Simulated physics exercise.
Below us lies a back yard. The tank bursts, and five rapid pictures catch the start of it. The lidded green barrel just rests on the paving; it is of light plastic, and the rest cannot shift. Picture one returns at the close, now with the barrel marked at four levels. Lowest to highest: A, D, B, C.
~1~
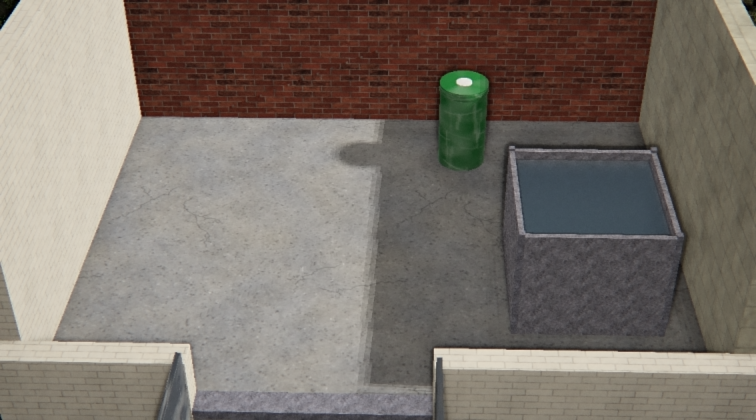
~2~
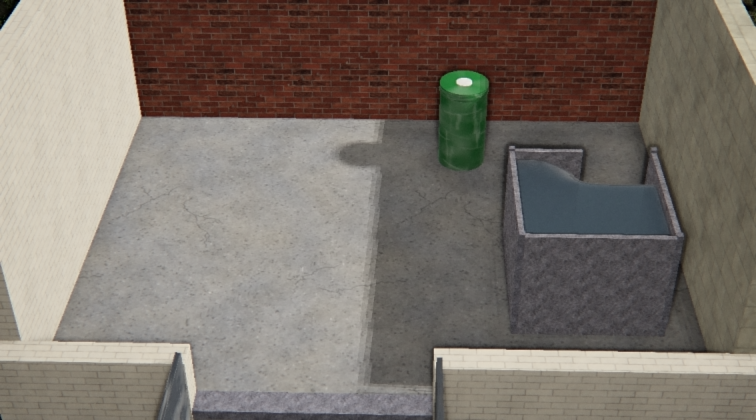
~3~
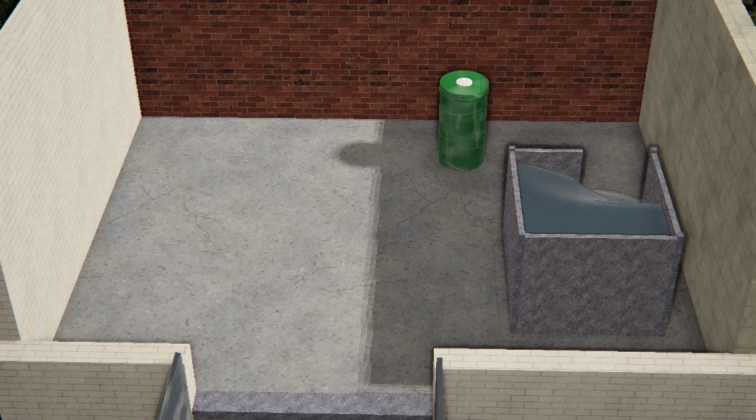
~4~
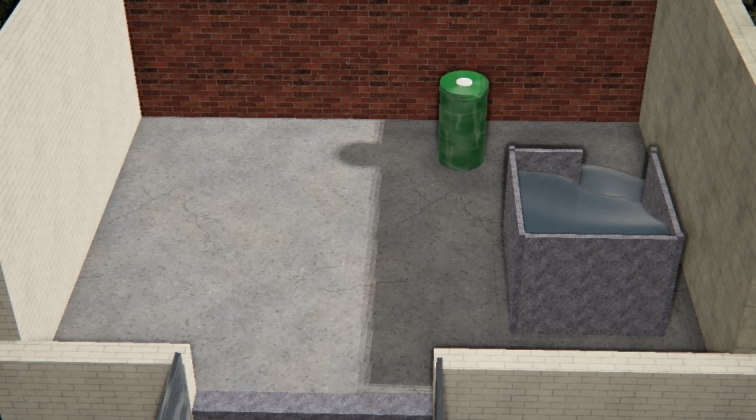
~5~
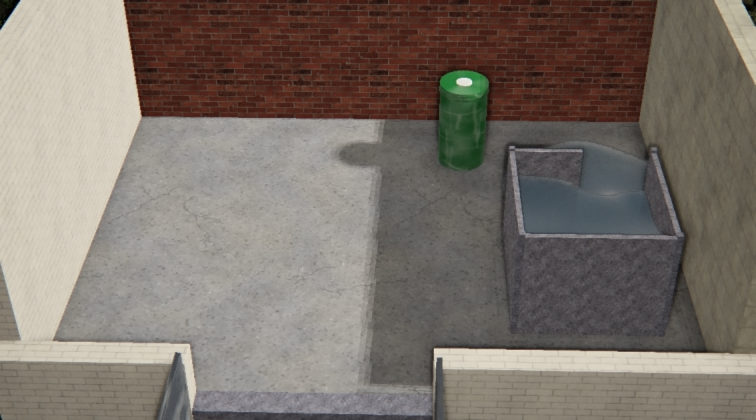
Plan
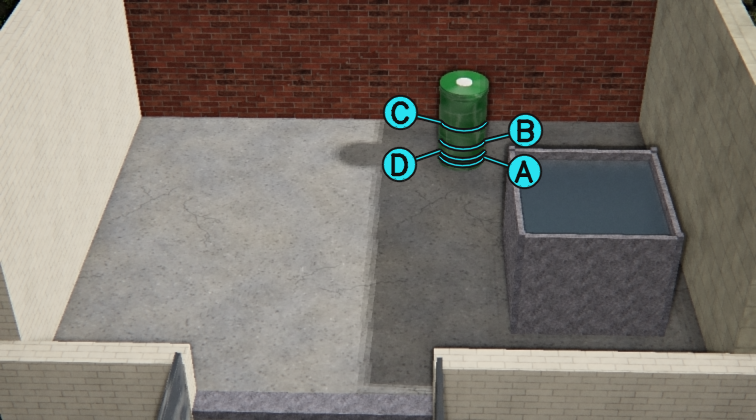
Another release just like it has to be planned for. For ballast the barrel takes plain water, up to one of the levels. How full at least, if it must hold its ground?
C will do.
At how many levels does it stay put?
One of them.
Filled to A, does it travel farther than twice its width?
Yes, it does.
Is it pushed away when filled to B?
Yes.
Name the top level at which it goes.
B it is.
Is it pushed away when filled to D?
Yes, it does.
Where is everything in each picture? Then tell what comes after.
Lid of the green barrel at (464, 83); tank full, its middle at (590, 198); open gate at (312, 350), in the first frame.
Water covers 1 % of the ground, mostly out of sight from here, in the second frame.
Water covers 4 % of the ground, mostly out of sight from here, in the third frame.
Water covers 6 % of the ground, mostly out of sight from here, in the fourth frame.
Lid of the green barrel at (464, 83); 10 % of the ground under water, its edge towards the barrel at (574, 146), in the fifth frame.
In cyan, A at (462, 165); B at (463, 149); C at (463, 130); D at (462, 159); from the bottom up A, D, B, C.
Choosing A, it is pushed about 3 times its own width away.
Choosing B, it is pushed about half its own width away.
Choosing C, it shifts by a finger or two and stays.
Choosing D, it is pushed about twice its own width away.
